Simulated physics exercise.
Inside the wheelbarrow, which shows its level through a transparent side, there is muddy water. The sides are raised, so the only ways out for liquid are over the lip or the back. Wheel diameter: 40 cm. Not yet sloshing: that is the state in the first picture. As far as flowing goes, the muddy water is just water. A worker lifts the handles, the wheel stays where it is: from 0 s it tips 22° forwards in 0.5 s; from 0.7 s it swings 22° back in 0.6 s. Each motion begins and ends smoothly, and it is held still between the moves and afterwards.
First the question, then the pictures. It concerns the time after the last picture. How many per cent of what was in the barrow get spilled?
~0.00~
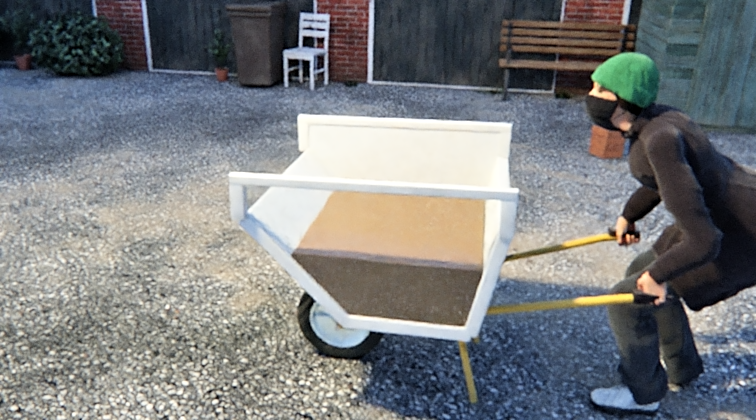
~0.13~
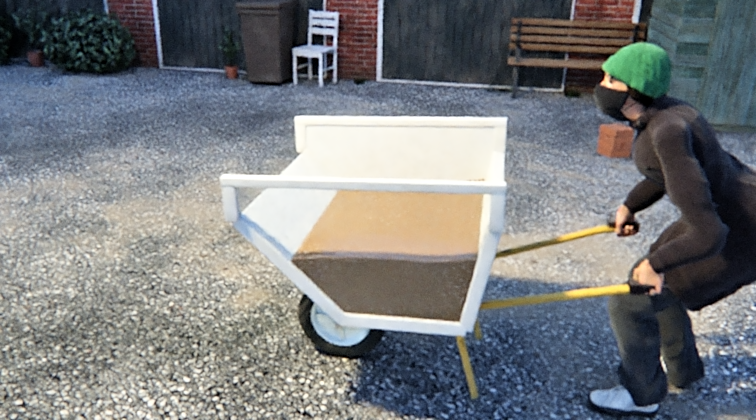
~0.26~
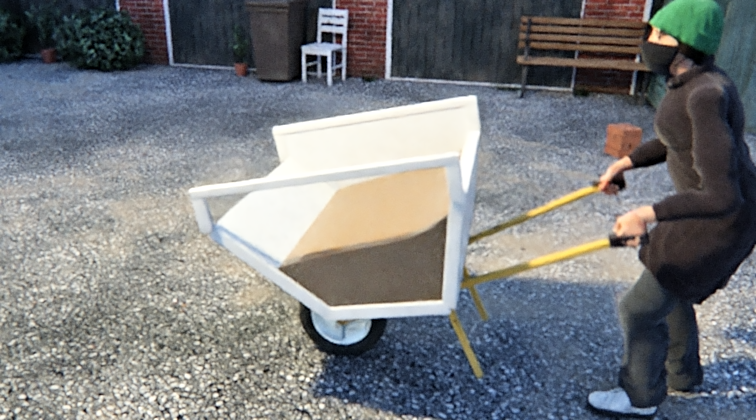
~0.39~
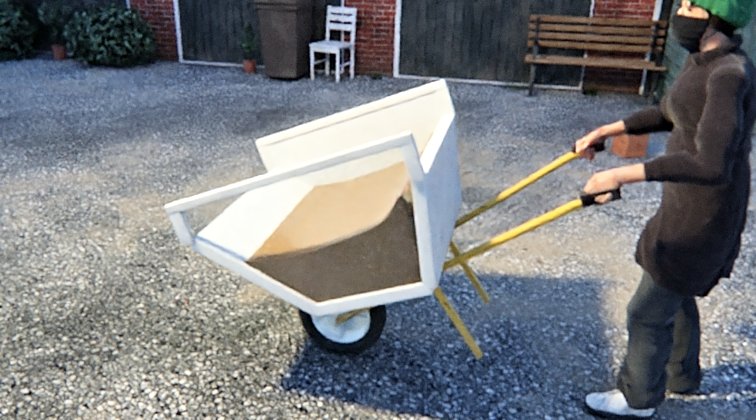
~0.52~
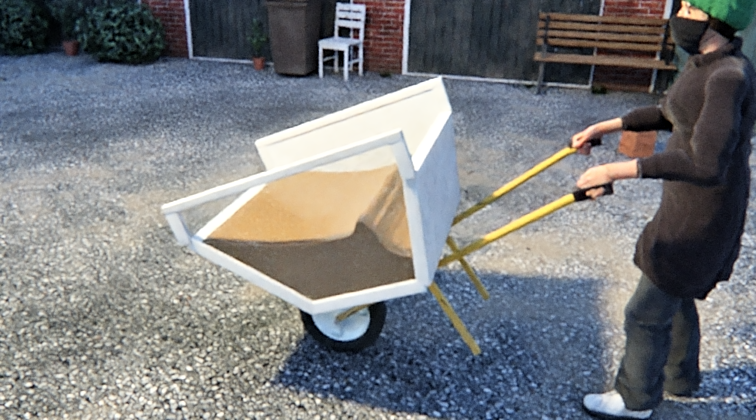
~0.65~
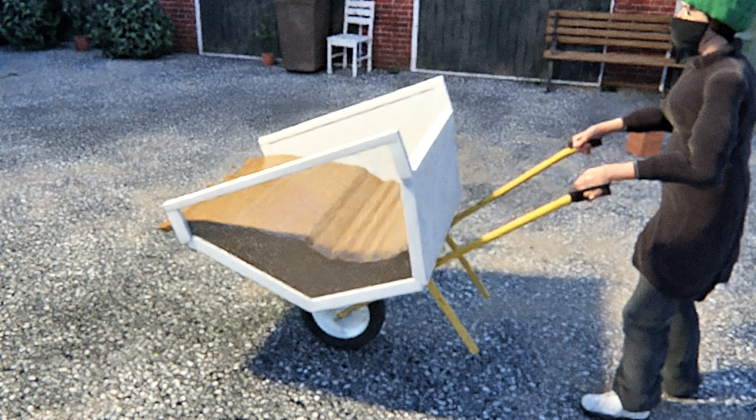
Roughly 47 per cent gets spilled.
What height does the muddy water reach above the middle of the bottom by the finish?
14 cm.
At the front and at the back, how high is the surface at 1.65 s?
Some 4 cm in front and some 32 cm behind.
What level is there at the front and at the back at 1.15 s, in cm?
About 20 cm in front and 2 cm behind.
Then, 1.15 s in, the barrow is at 2° forwards, the surface stands 21 cm on the front, 1 cm on the back; the loss stands at 39 per cent, over the front.
Then, 1.65 s in, the surface stands 4 cm on the front, 31 cm on the back; the loss stands at 41 per cent, over the front.
Then, 2.10 s in, the surface stands 15 cm on the front, 8 cm on the back; the loss stands at 42 per cent, over the front.
Then, 4.18 s in, the loss stands at 47 per cent, over the front, 51 of 108 litres.
